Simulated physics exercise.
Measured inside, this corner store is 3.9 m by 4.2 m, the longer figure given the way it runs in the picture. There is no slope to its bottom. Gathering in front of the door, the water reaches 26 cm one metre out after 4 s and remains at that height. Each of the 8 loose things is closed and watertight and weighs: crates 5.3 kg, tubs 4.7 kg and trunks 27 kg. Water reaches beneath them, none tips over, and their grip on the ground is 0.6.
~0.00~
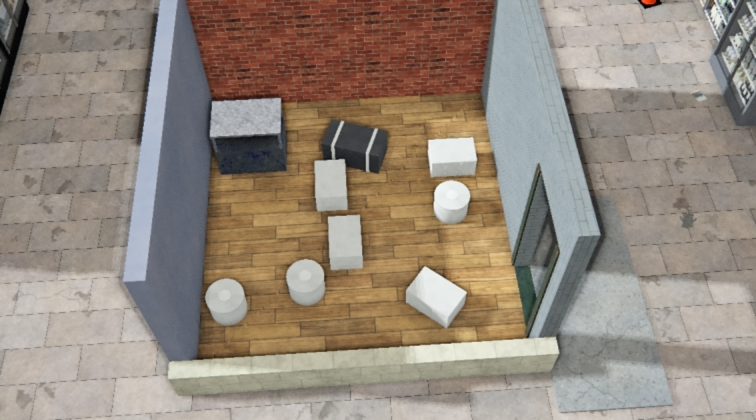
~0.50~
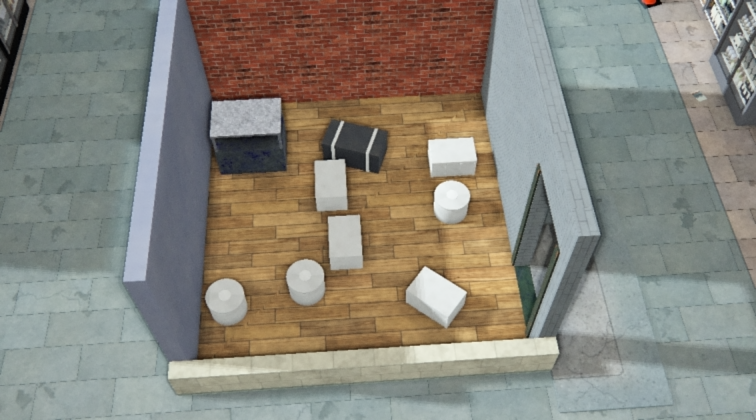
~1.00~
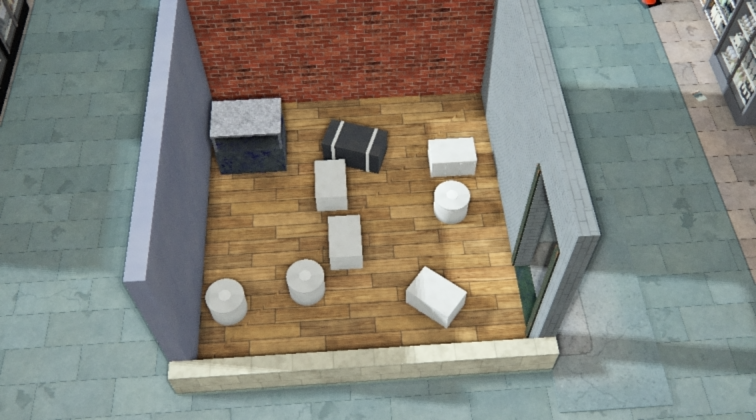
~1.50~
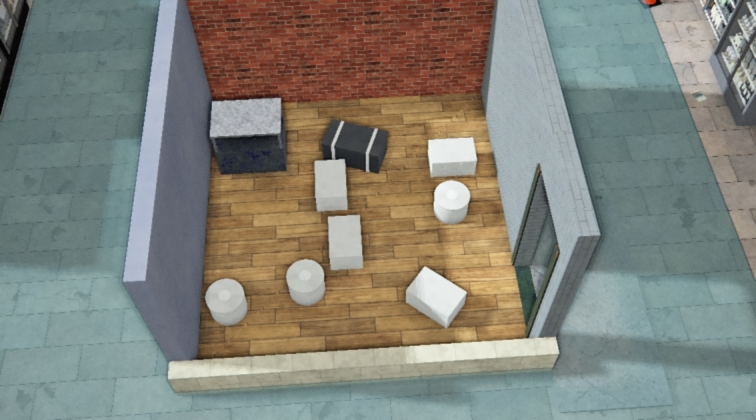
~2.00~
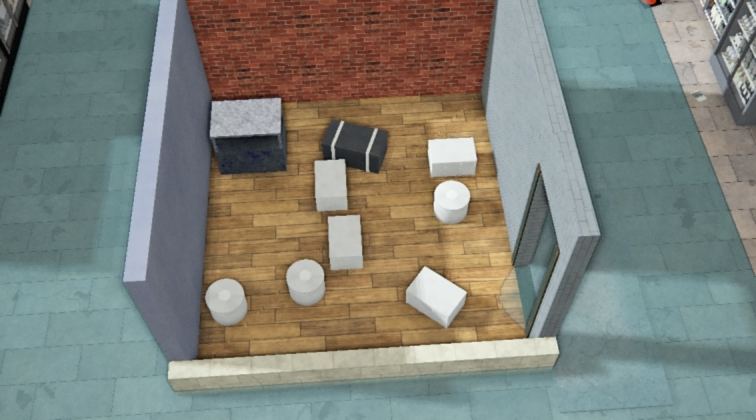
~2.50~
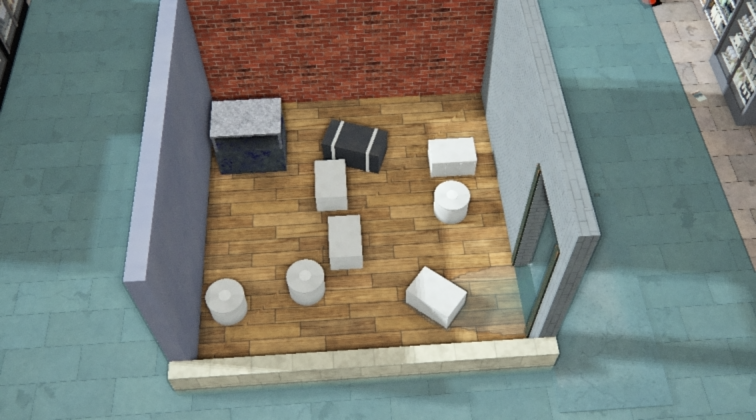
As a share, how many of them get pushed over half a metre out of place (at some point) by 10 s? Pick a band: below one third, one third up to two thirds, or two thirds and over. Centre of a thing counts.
The share is one third up to two thirds.
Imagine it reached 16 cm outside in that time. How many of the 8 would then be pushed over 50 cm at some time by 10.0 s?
In that case 5 of them.
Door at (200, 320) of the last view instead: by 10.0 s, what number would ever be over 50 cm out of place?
The count would be 6.
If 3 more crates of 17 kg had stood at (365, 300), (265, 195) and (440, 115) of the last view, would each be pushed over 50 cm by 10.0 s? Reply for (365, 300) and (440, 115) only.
In turn: More, under.
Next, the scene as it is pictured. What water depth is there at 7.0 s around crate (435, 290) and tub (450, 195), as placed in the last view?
Depth approx. 15 cm / 2 cm.
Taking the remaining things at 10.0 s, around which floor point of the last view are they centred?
Around (335, 190).
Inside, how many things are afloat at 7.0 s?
Count: 5.
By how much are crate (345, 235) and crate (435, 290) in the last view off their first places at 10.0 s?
Respectively 200 and 250 centimetres.
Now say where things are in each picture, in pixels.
A crate at (436, 291) rests on the ground; a tub at (225, 296), on the bottom; 0.0 m2 under water; 0 of 8 have shifted, in the first frame.
A crate at (436, 291), on the bottom; a tub at (225, 296), on the bottom; water covers 0.0 m2; 0 of 8 have shifted, in the second frame.
A crate at (436, 291) rests on the ground; a tub at (225, 296) rests on the ground; 0.0 m2 under water; 0 of 8 have shifted, in the third frame.
A crate at (436, 291) rests on the ground; a tub at (225, 296), on the bottom; water covers 0.0 m2; 0 of 8 have shifted, in the fourth frame.
A crate at (436, 291) rests on the ground; a tub at (225, 296), on the bottom; water covers 0.1 m2; 0 of 8 have shifted, in the fifth frame.
A crate at (436, 291), on the bottom; a tub at (225, 296), on the bottom; 0.6 m2 under water; 0 of 8 have shifted, in the sixth frame.
After 3.5 s 0 of 8 are over 50 cm from their spots; 0 afloat.
After 4.5 s 1 of 8 are over 50 cm from their spots; 1 afloat.
After 7.0 s 5 of 8 are over 50 cm from their spots; 5 afloat.
After 10.0 s 5 of 8 are over 50 cm from their spots, and 5 have been at some point; 6 afloat.
